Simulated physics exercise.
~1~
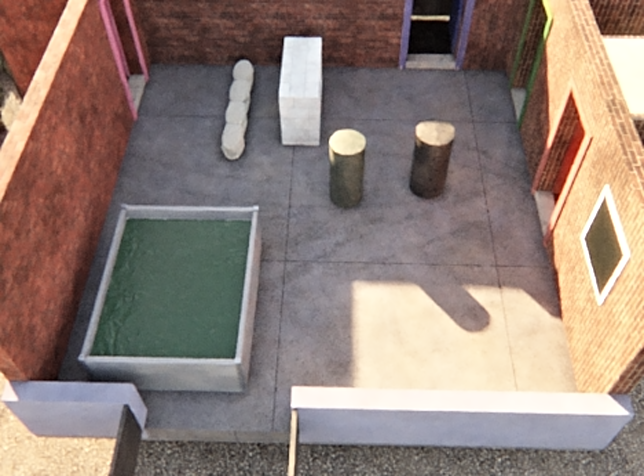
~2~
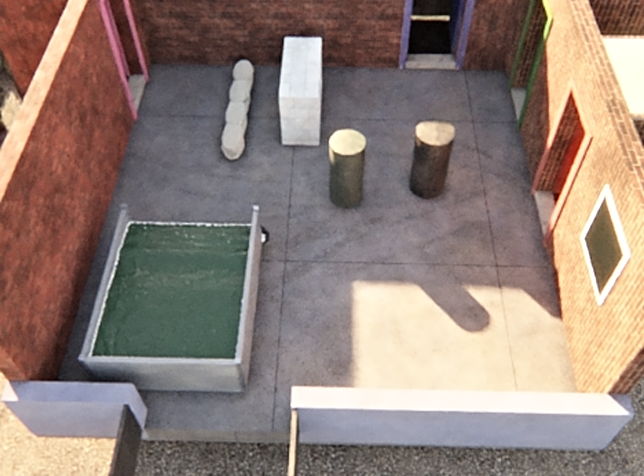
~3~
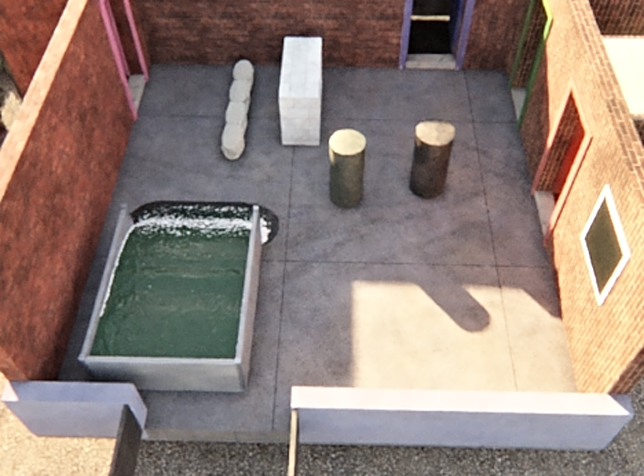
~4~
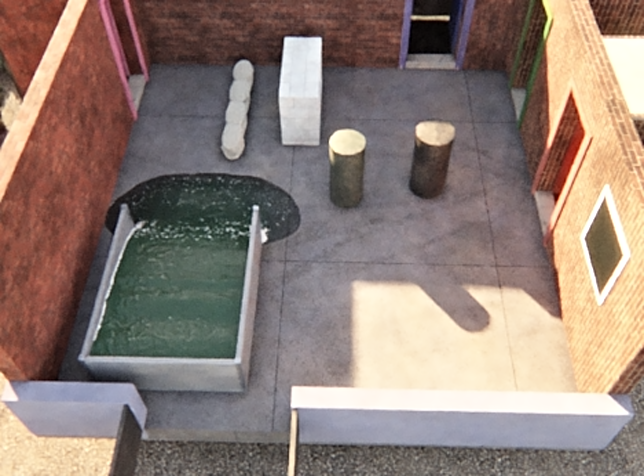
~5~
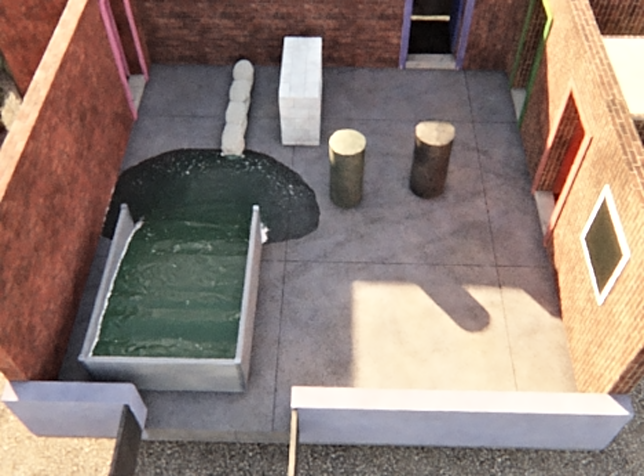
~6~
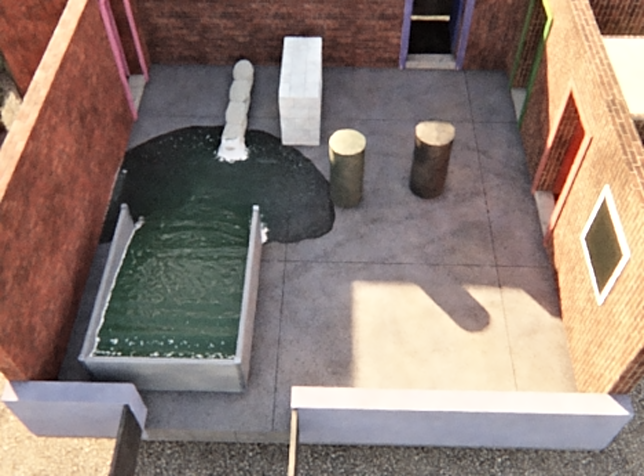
In a brick-walled yard, green water sits in an open tank, then pours out through its far side and spreads across the paving in a widening dark pool, reaching around the near end of a pale, rounded-segment row.
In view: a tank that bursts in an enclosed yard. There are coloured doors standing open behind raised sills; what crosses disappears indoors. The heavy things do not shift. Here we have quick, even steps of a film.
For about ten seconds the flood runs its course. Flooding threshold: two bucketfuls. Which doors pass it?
The red door does not pass it; the blue door does not pass it; the green door passes it; the pink door passes it.
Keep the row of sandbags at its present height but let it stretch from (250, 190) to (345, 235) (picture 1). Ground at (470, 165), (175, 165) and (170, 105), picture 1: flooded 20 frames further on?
Going in the order you gave, that's left unsoaked, then waterlogged, then waterlogged.
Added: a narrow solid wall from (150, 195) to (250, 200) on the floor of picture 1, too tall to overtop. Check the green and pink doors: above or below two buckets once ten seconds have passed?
Result - green door: Tops the limit; pink door: Remains below the limit.
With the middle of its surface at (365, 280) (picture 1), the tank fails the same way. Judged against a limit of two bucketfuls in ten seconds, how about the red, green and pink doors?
Door by door - red tops it, green tops it, pink misses it.
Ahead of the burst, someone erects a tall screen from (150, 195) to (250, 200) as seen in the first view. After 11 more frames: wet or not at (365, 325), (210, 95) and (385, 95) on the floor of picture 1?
One after the other: No water, flooded, flooded.
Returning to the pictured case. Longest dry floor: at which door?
Answer - the red-painted one.
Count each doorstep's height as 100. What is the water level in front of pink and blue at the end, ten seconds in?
Some 40 percent, then some 60 percent.
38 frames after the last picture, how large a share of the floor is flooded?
Close to 65 %.
A moment on, water covers 30 % of the floor; the red door not reached, the blue door not reached, the green door not reached, the pink door wet at the sill, nothing in.
Next, water covers 35 % of the floor; the red door not reached, the blue door not reached, the green door not reached, the pink door wet at the sill, nothing in.
Then, water covers 55 % of the floor; the red door not reached, the blue door wet at the sill, nothing in, the green door under two buckets in, the pink door over two buckets in.
Later, water covers 65 % of the floor; the red door wet at the sill, nothing in, the blue door wet at the sill, nothing in, the green door far over two buckets in, the pink door over two buckets in.
In the end, water covers 90 % of the floor; the red door wet at the sill, nothing in, the blue door wet at the sill, nothing in, the green door far over two buckets in, the pink door over two buckets in.
